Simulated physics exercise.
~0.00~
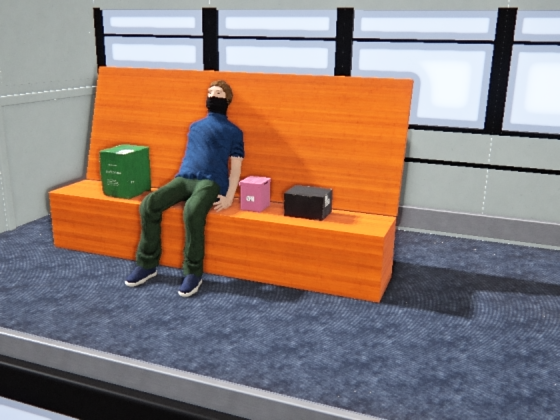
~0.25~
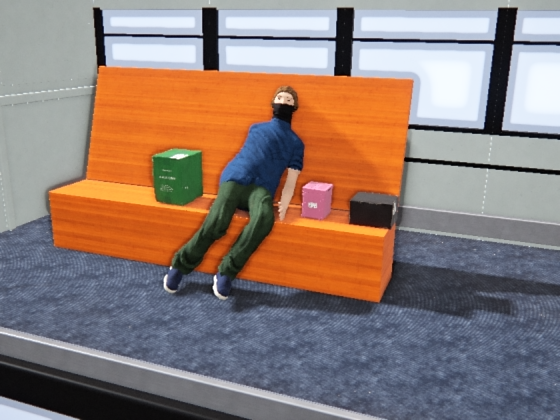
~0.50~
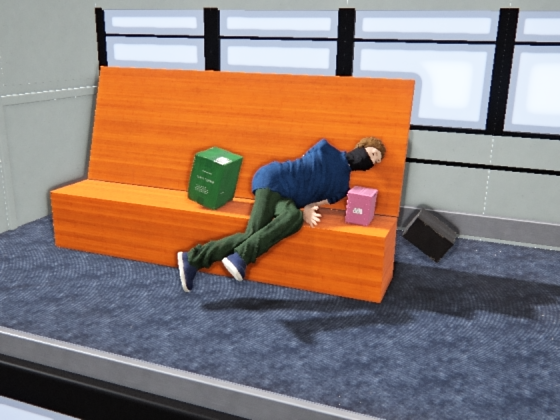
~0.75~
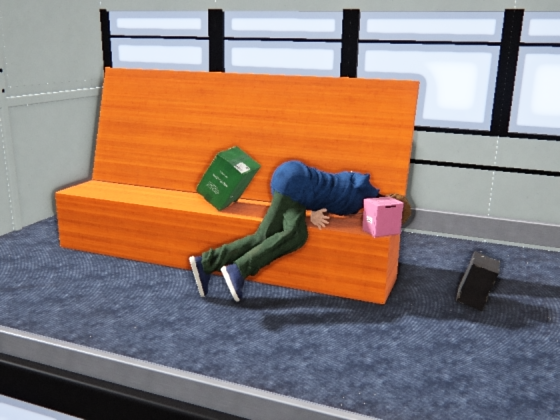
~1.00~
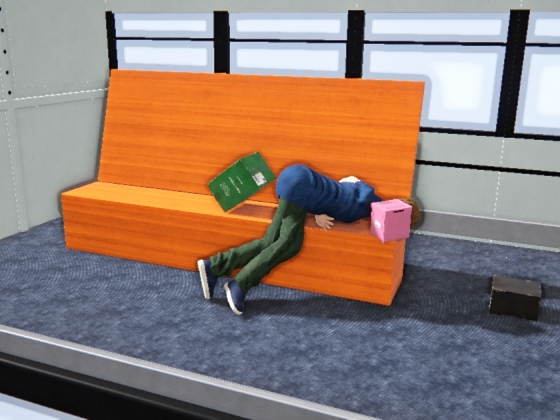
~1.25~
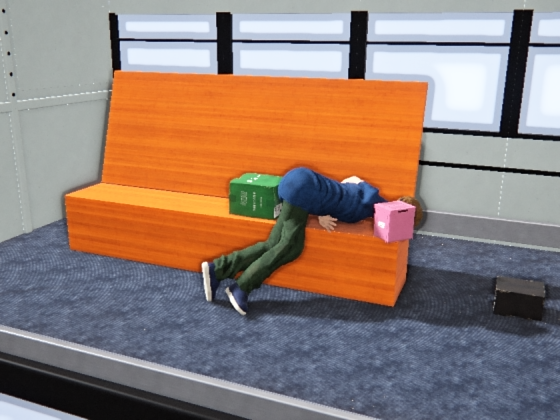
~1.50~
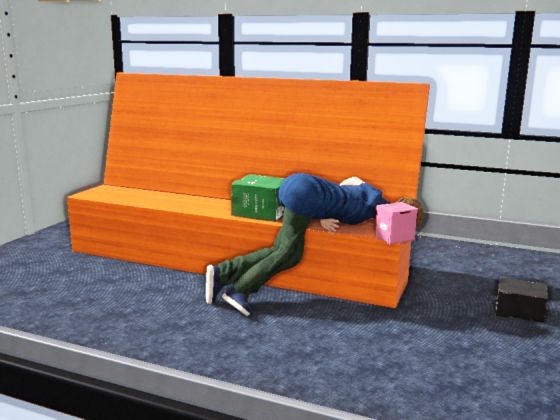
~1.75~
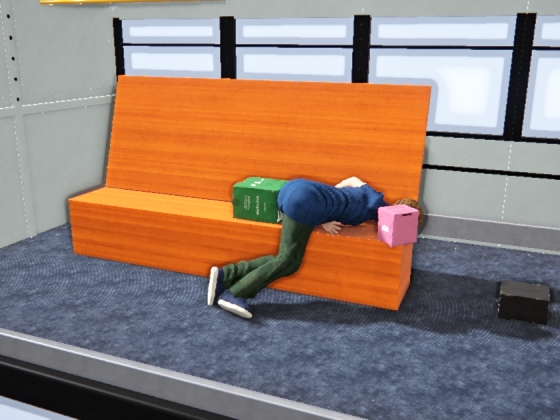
A masked man in a blue shirt slumped sideways to the right along an orange bench as the boxes slid with him; the black one dropped to the floor, the green one tipped onto its side, and the pink one stayed near the end.
